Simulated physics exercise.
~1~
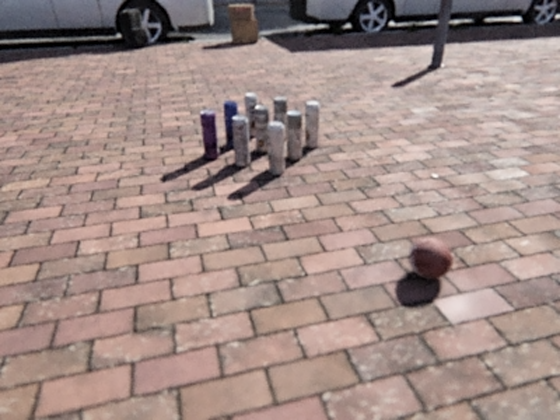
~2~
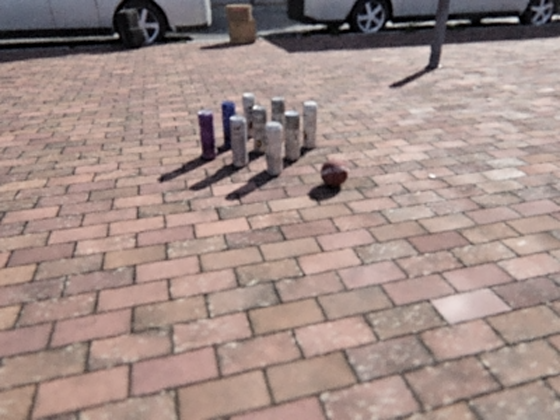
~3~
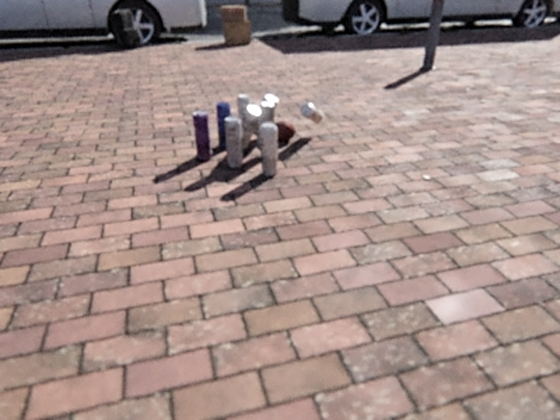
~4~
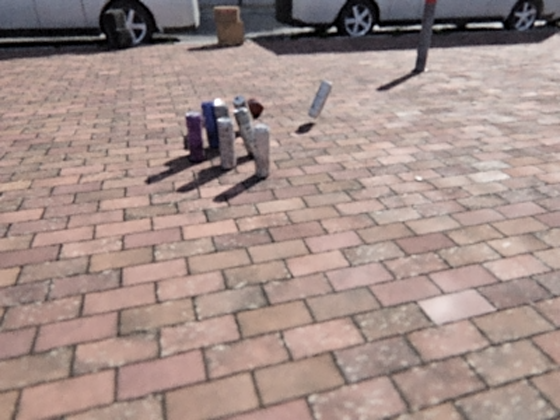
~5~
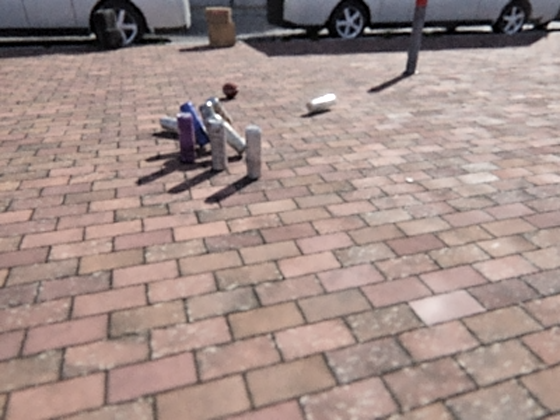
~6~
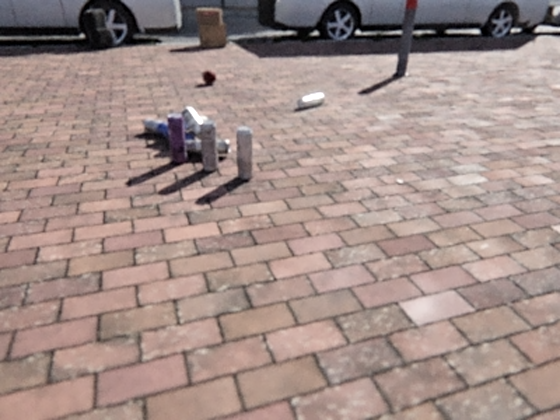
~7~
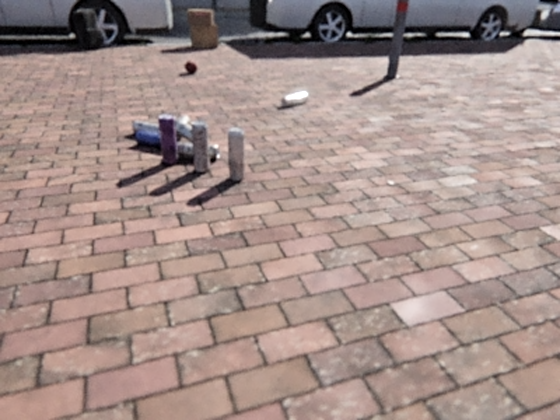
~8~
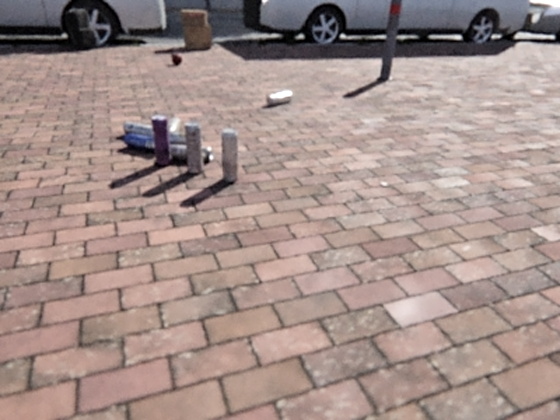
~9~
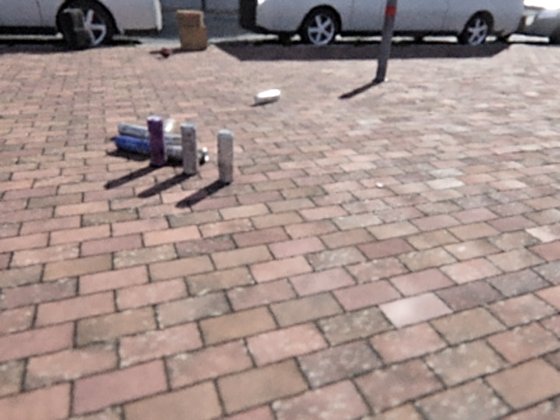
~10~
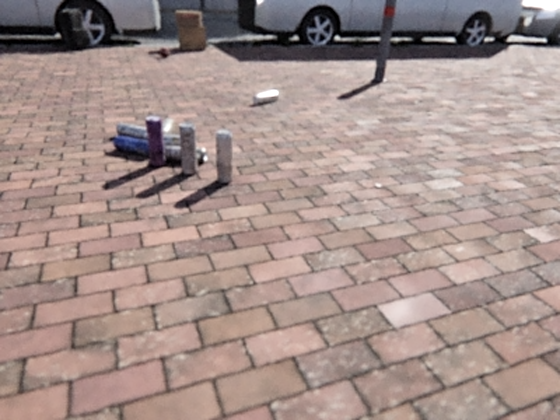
A reddish ball rolls leftward and away across brick paving into a cluster of upright tubes, flipping a white one aside and toppling others, including the blue one. It rolls on out behind them, leaving a purple tube and two pale ones standing beside the fallen tubes.
